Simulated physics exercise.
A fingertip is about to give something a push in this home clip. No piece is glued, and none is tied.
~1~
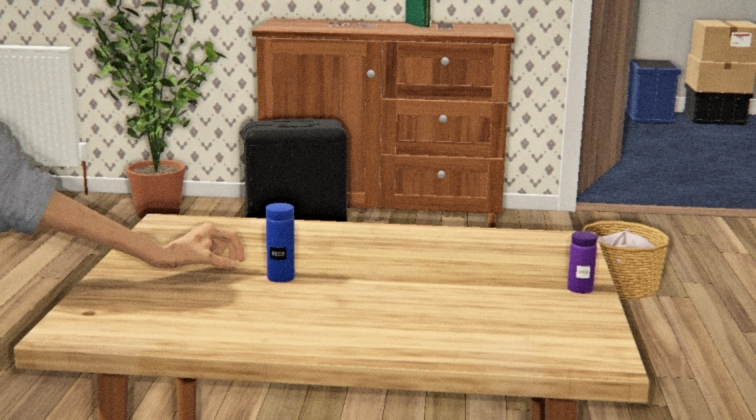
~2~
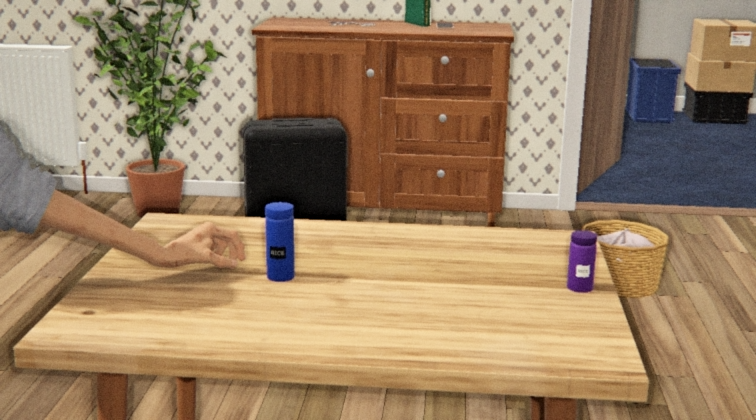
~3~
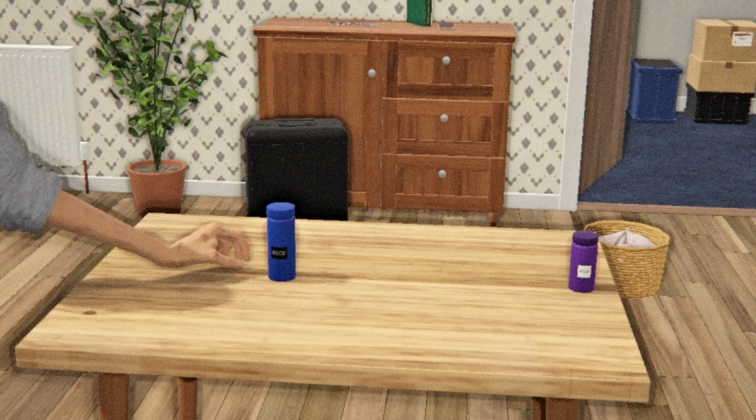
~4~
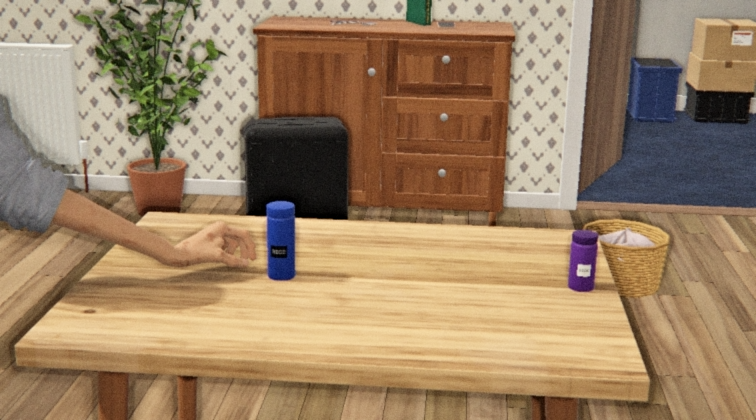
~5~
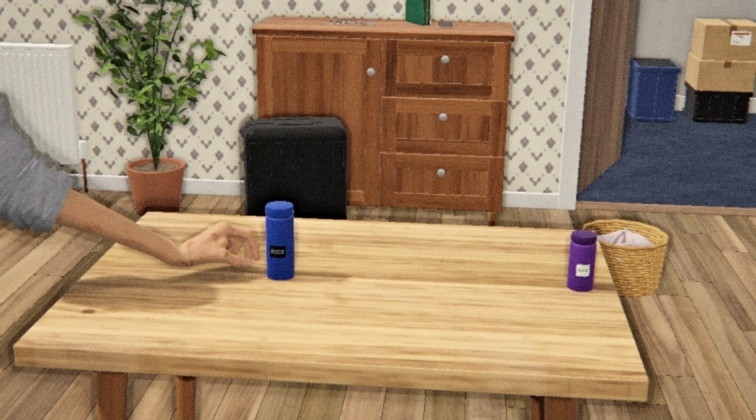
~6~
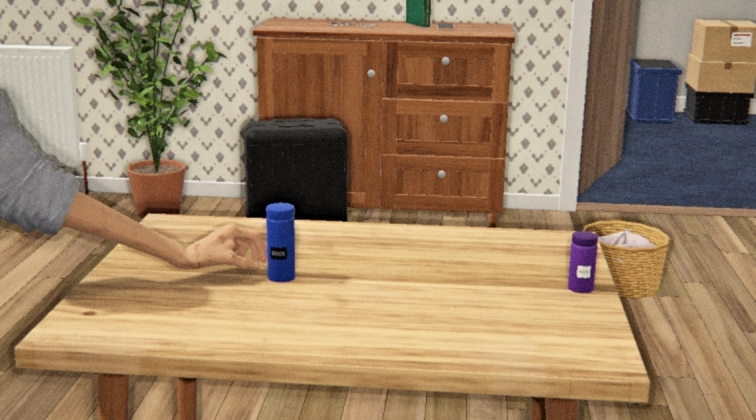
A hand reaching in from the left, below a grey sleeve, hovers over a wooden table and creeps slightly rightward toward a blue shaker. Its curled fingers draw close to the shaker's left side, while the shaker and a purple container near a wicker basket stay in place.
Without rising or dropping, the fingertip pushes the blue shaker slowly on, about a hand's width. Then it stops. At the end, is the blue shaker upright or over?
Ah, it holds up this time.
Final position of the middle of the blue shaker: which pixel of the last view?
Near pixel (350, 246).
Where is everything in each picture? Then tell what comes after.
Blue shaker (280, 243), in the first frame.
Blue shaker (280, 242), in the second frame.
Blue shaker (281, 242), in the third frame.
Blue shaker (281, 241), in the fourth frame.
Blue shaker (280, 241), in the fifth frame.
Blue shaker (281, 243), in the sixth frame.
Then, 0.30 s after the last picture, blue shaker slid a little near (296, 243).
Then, 0.70 s after the last picture, blue shaker slid about its own width near (322, 244).
Then, 1.10 s after the last picture, blue shaker slid well along near (347, 246).
At rest, moved from the start, blue shaker. Seen from the same camera at the end, blue shaker near (349, 246).
